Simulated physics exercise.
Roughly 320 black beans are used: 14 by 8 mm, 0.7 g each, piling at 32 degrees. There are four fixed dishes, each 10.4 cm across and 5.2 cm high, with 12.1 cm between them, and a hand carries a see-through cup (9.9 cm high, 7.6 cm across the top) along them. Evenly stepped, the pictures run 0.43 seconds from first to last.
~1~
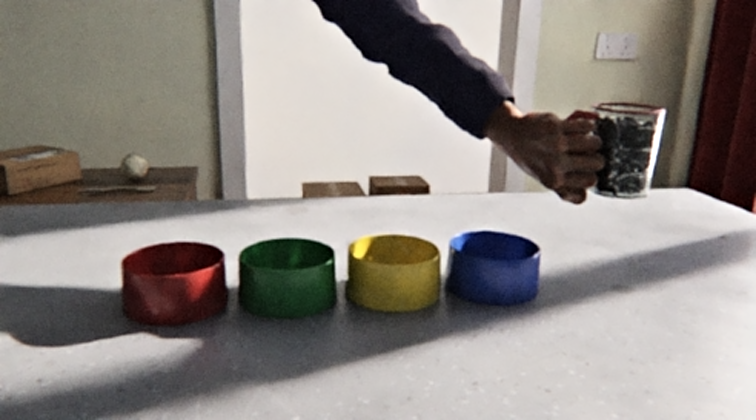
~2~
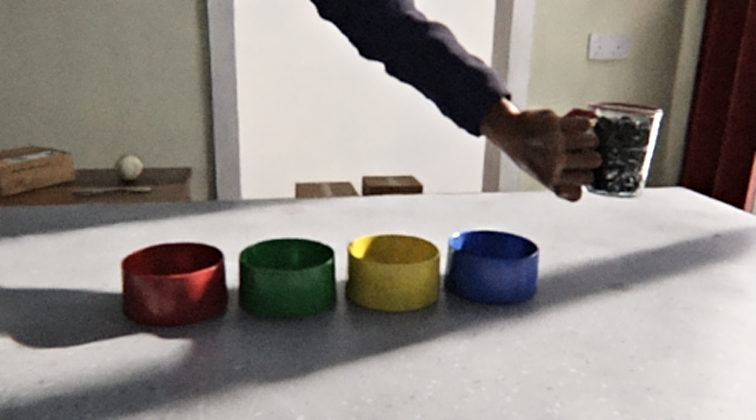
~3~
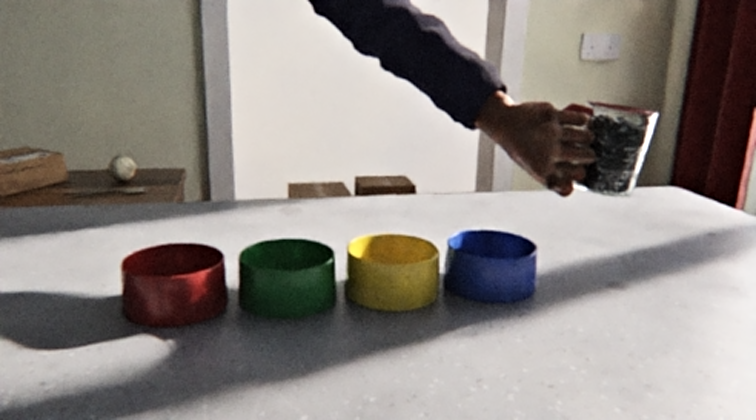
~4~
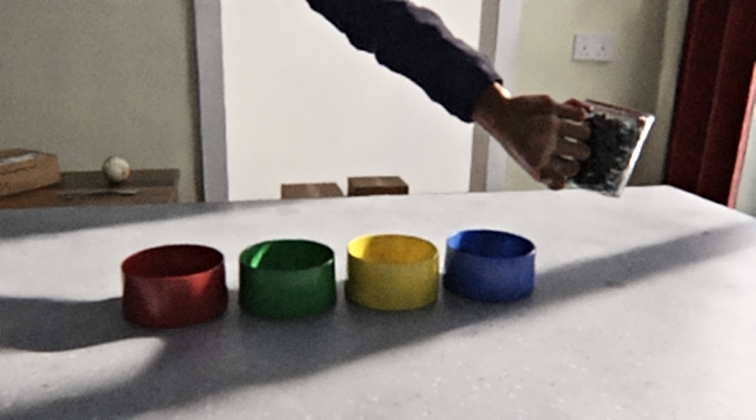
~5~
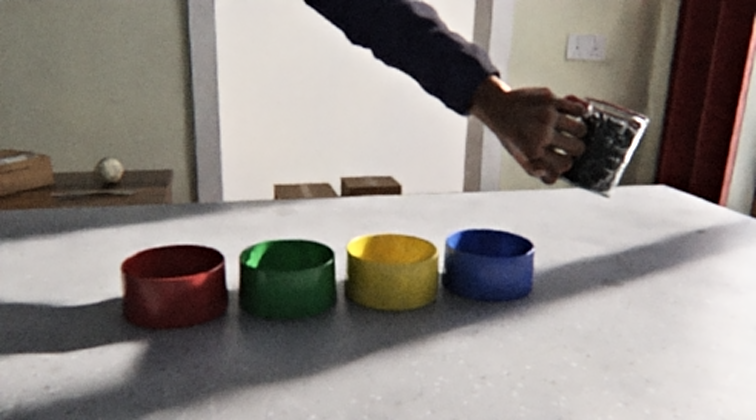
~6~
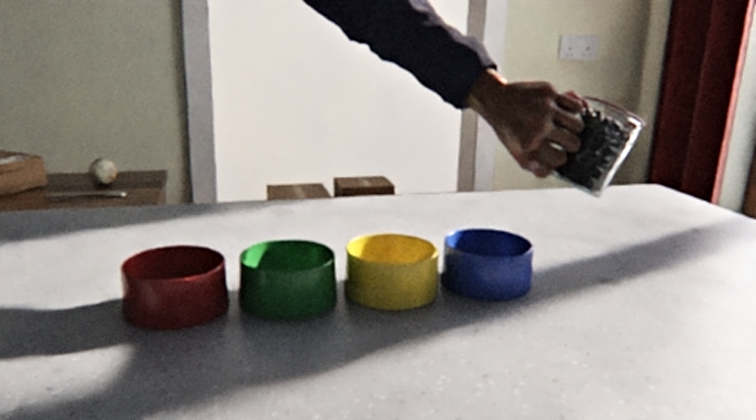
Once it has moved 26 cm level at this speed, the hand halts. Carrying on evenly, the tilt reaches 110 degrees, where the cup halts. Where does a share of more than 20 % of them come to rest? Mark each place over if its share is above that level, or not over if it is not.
Red: Not over, blue: Not over, green: Not over, yellow: Not over, counter: Over.
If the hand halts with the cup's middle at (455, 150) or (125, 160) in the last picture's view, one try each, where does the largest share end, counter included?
I'd bet on counter for the first try and counter for the second.
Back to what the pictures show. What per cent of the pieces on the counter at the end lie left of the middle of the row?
That works out to close to 0 per cent.
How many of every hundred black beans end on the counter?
Some 100 in a hundred.
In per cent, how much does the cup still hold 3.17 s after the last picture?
Around 0 percent.
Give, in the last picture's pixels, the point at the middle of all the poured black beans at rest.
Resting centre estimate: Around (578, 272).
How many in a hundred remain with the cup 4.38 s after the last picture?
My guess is near 0 per cent.
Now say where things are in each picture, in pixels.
The first picture shows cup at (622, 150), tilt 0 degrees, lip at (657, 108), moved 0.0 cm; middle of the pieces at (623, 154); blue dish at (494, 245); yellow dish at (394, 249); green dish at (287, 254); red dish at (174, 258).
The second picture shows cup at (618, 150), tilt 2 degrees, lip at (654, 109), moved 0.2 cm; middle of the pieces at (619, 153).
The third picture shows cup at (611, 149), tilt 8 degrees, lip at (650, 112), moved 0.6 cm; middle of the pieces at (612, 153).
The fourth picture shows cup at (605, 149), tilt 14 degrees, lip at (645, 116), moved 1.1 cm; middle of the pieces at (605, 153).
The fifth picture shows cup at (599, 149), tilt 20 degrees, lip at (641, 121), moved 1.6 cm; middle of the pieces at (599, 153).
The sixth picture shows cup at (592, 149), tilt 25 degrees, lip at (636, 125), moved 2.1 cm; middle of the pieces at (592, 152); blue dish at (488, 242); yellow dish at (392, 248); green dish at (288, 255); red dish at (174, 262).
Then, 1.90 s after the last picture, tilt 110 degrees; cup holds 5 %.
Then, 3.17 s after the last picture, tilt 110 degrees; cup holds 0 %.
Then, 4.38 s after the last picture, tilt 110 degrees; cup holds 0 %.
In the end, red 0 %, blue 0 %, green 0 %, yellow 0 %, counter 100 %.
